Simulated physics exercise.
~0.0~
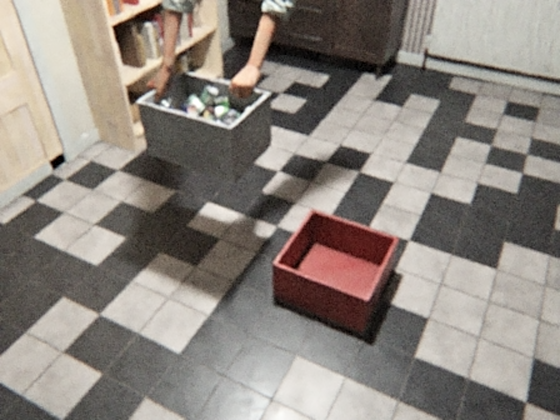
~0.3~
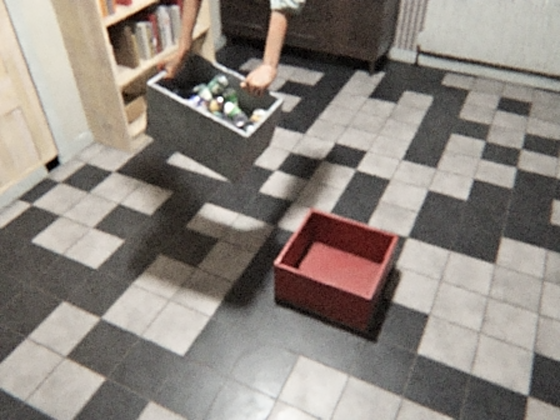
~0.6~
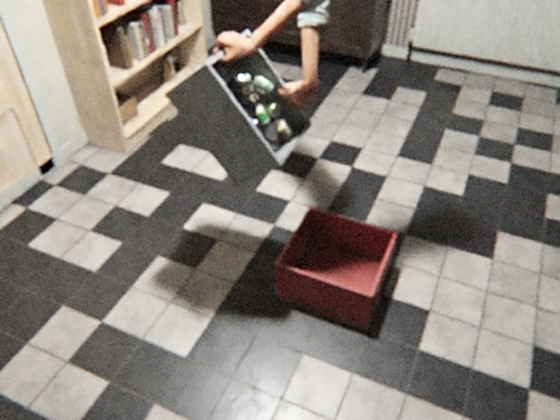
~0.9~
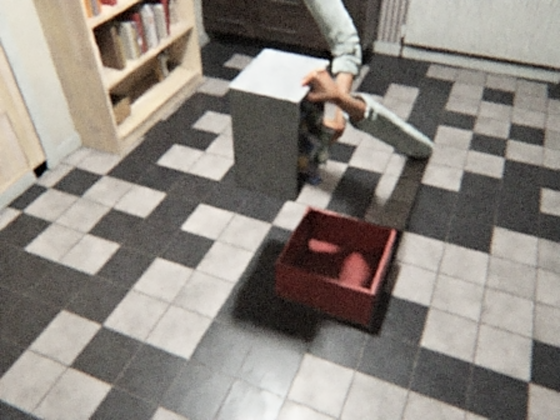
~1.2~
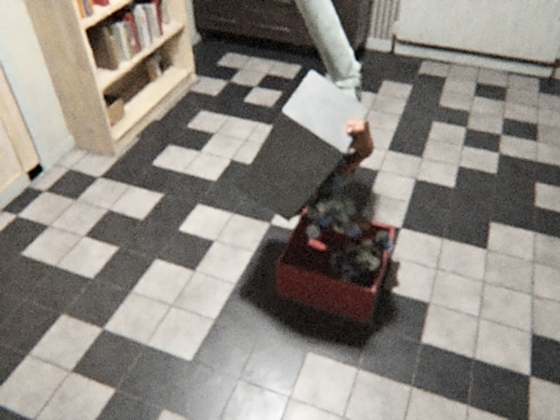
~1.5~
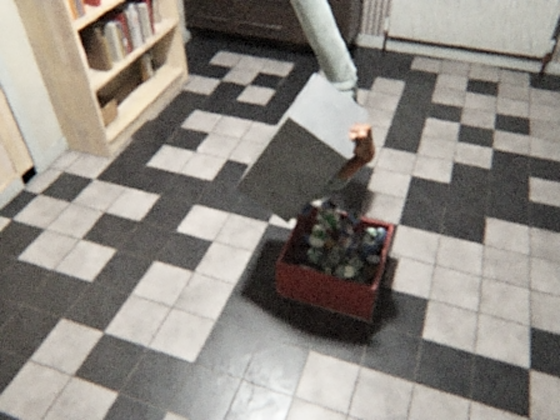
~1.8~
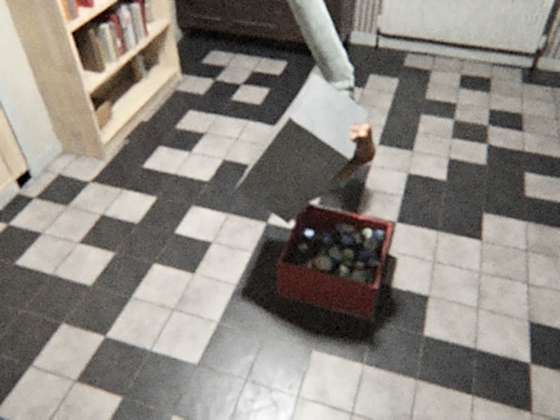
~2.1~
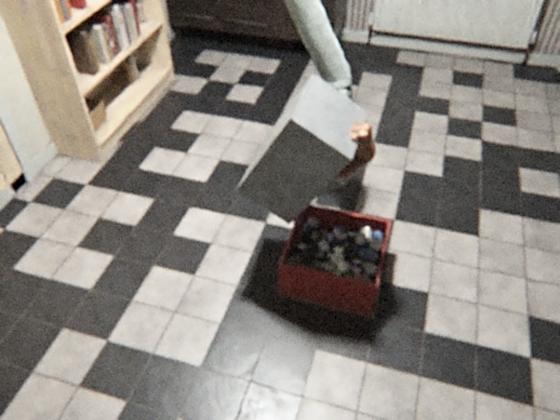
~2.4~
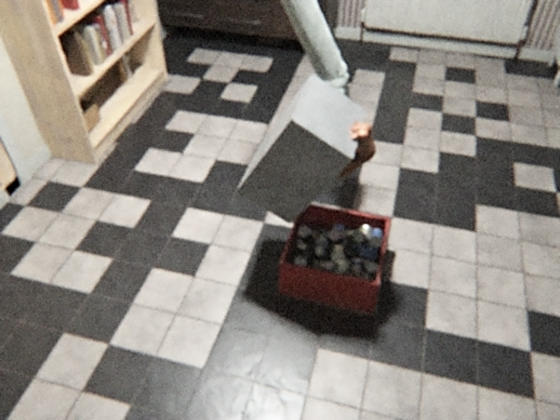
On a black and white tiled floor, two hands tip a grey tote, pouring its small tins into a red tray below.
